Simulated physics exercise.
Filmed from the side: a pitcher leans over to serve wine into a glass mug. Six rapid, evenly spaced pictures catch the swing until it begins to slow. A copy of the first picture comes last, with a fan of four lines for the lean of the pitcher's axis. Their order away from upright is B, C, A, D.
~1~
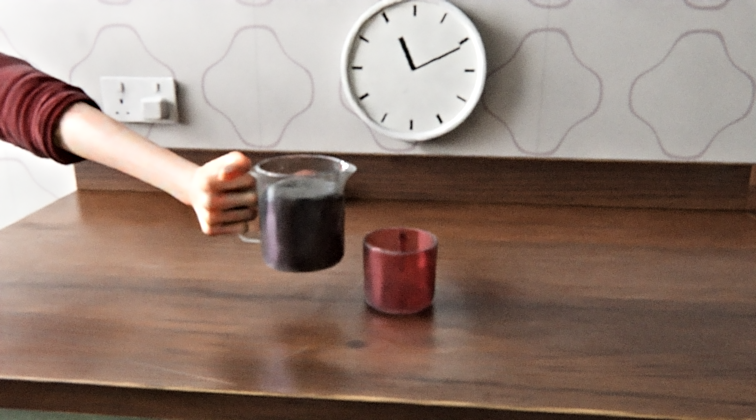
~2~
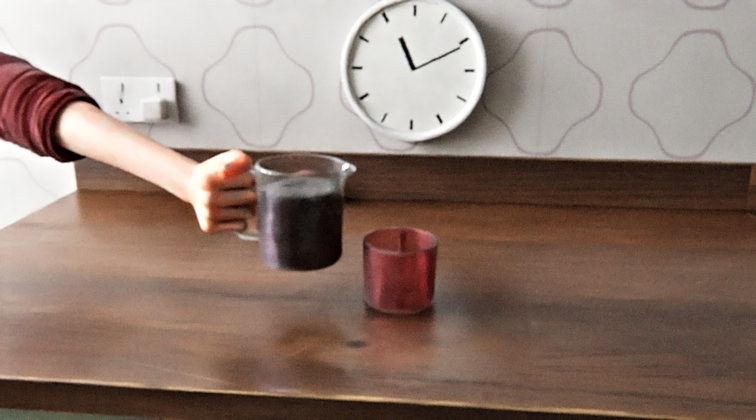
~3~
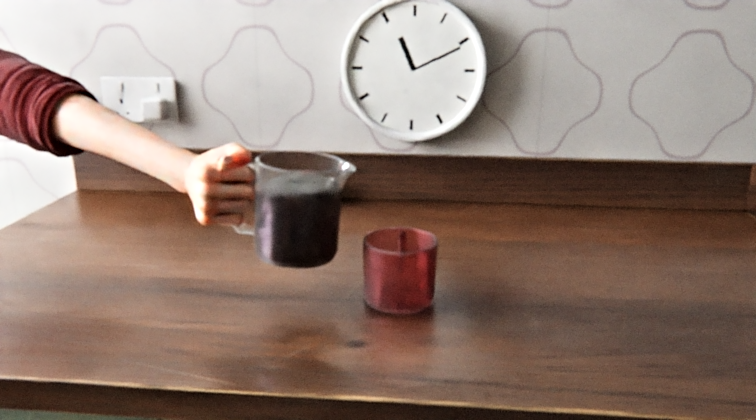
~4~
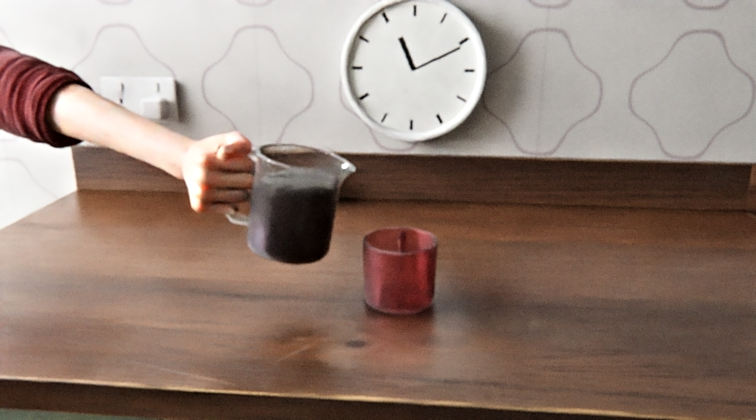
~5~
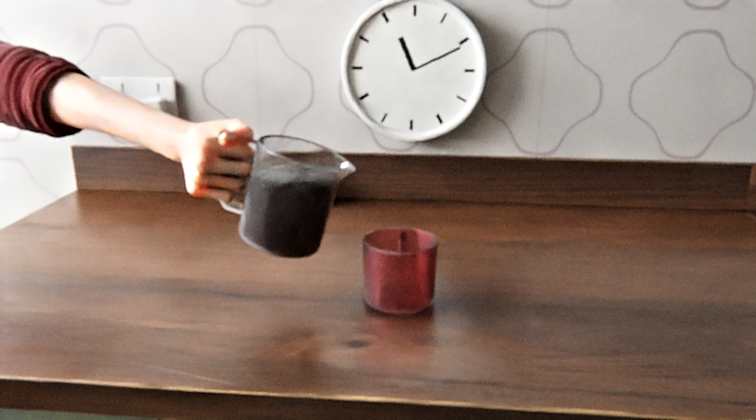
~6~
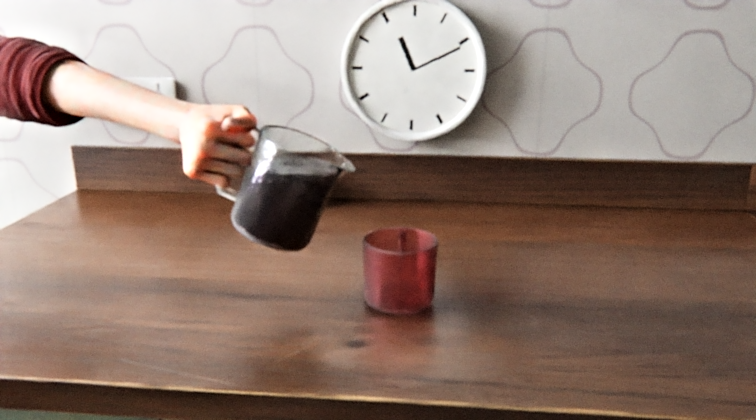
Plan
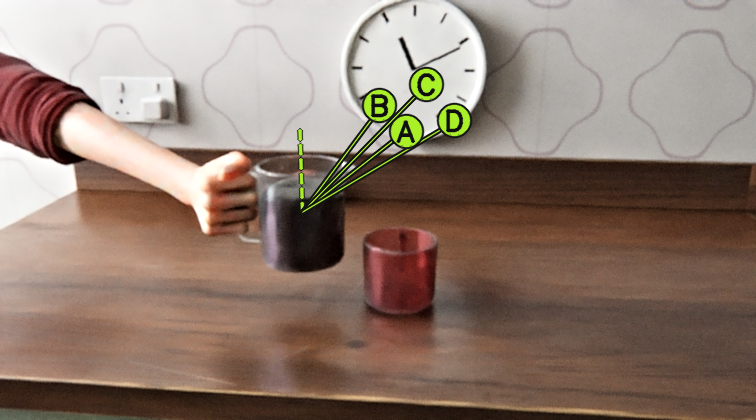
A glass pitcher of dark liquid, held by a hand in a maroon sleeve, hung upright beside a red cup on a wooden table, then gradually tilted to the right as the hand rose slightly.
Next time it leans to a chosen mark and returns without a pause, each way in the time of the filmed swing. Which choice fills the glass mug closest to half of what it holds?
Best: D.
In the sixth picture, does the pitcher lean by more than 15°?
Yes.
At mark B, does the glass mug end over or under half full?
Under.
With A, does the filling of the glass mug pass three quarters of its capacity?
No, it does not.
In lime, A at (392, 141); B at (370, 120); C at (414, 97); D at (440, 129).
Choosing A, the glass mug ends with about 32 % of what it can hold.
Choosing B, the glass mug ends with about 8 % of what it can hold.
Choosing C, the glass mug ends with about 18 % of what it can hold.
Choosing D, the glass mug ends with about 51 % of what it can hold.
